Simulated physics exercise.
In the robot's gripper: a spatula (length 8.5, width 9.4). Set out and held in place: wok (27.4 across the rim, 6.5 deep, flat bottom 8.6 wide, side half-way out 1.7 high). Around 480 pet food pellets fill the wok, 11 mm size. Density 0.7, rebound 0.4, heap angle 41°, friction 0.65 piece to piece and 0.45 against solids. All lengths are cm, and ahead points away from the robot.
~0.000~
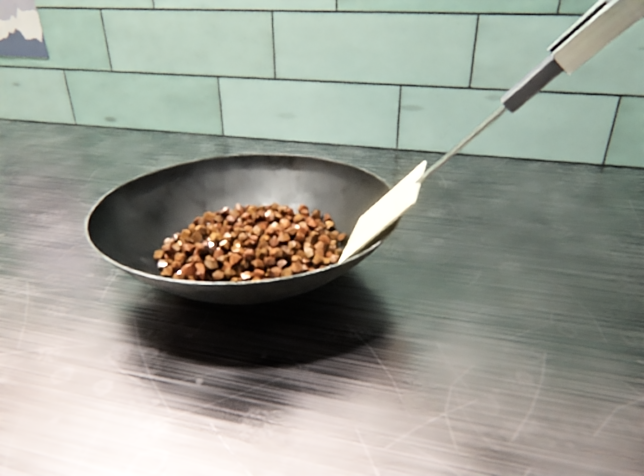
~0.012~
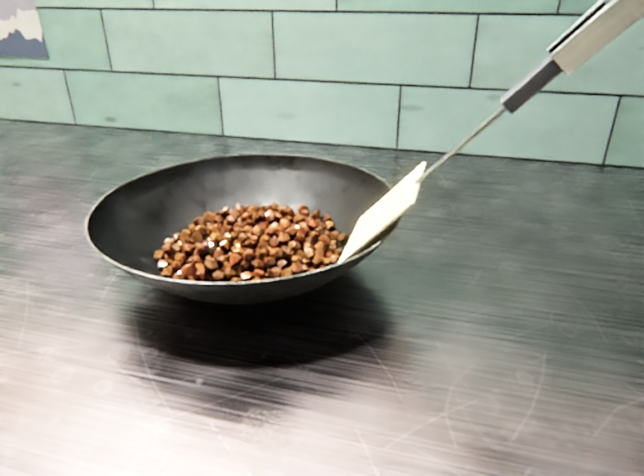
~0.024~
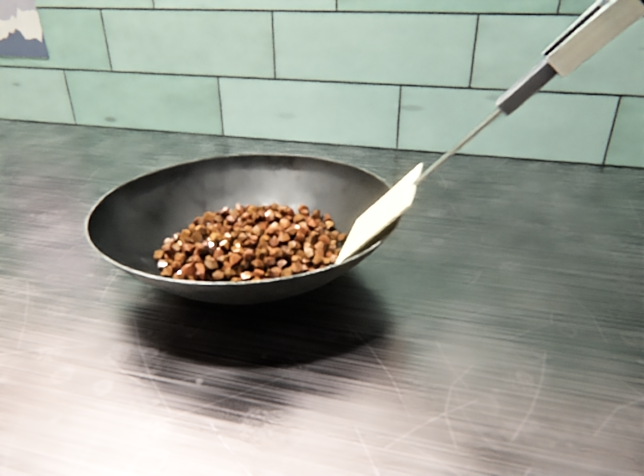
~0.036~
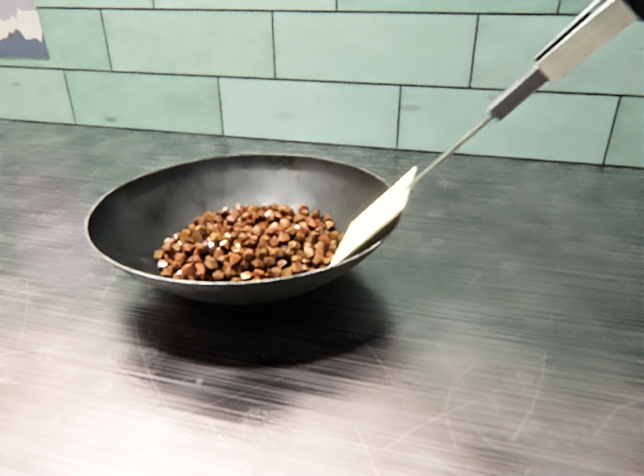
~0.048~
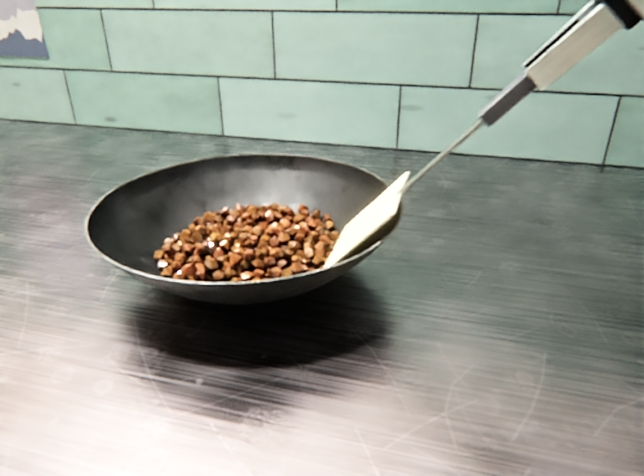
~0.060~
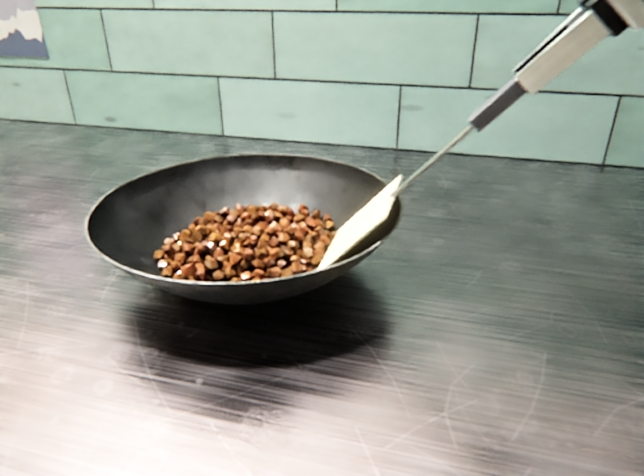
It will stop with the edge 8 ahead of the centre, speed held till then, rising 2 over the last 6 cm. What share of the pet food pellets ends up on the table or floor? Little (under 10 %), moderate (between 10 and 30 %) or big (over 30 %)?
On the table or floor the share is moderate, between 10 and 30 %.
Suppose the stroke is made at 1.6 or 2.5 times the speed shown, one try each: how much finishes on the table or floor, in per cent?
Some 35 and 55 per cent.
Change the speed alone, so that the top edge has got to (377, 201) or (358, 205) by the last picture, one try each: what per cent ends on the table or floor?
Some 35 and 50 per cent.
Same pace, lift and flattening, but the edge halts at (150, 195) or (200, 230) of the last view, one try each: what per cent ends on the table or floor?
Some 50 and 0 per cent.
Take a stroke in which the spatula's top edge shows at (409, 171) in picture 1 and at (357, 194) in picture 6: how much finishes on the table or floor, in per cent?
About 50 per cent.
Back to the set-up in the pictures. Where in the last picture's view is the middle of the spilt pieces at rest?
At about (90, 238).
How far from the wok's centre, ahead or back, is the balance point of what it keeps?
About 5.5 cm ahead.
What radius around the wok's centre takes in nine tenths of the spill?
Some 25 cm.
After 0.17 s, sloping 48°, highest piece 6 above the table; 484 in the wok.
After 0.28 s, sloping 48°, highest piece 14 above the table; 483 in the wok, 1 on the blade or in flight.
After 0.54 s, sloping 48°, highest piece 8 above the table; 394 in the wok, 87 on the table or floor, 3 on the blade or in flight.
After 1.59 s, sloping 48°, highest piece 8 above the table; 393 in the wok, 91 on the table or floor.
In the end, 393 in the wok, 91 on the table or floor. That is 19 % on the table or floor.
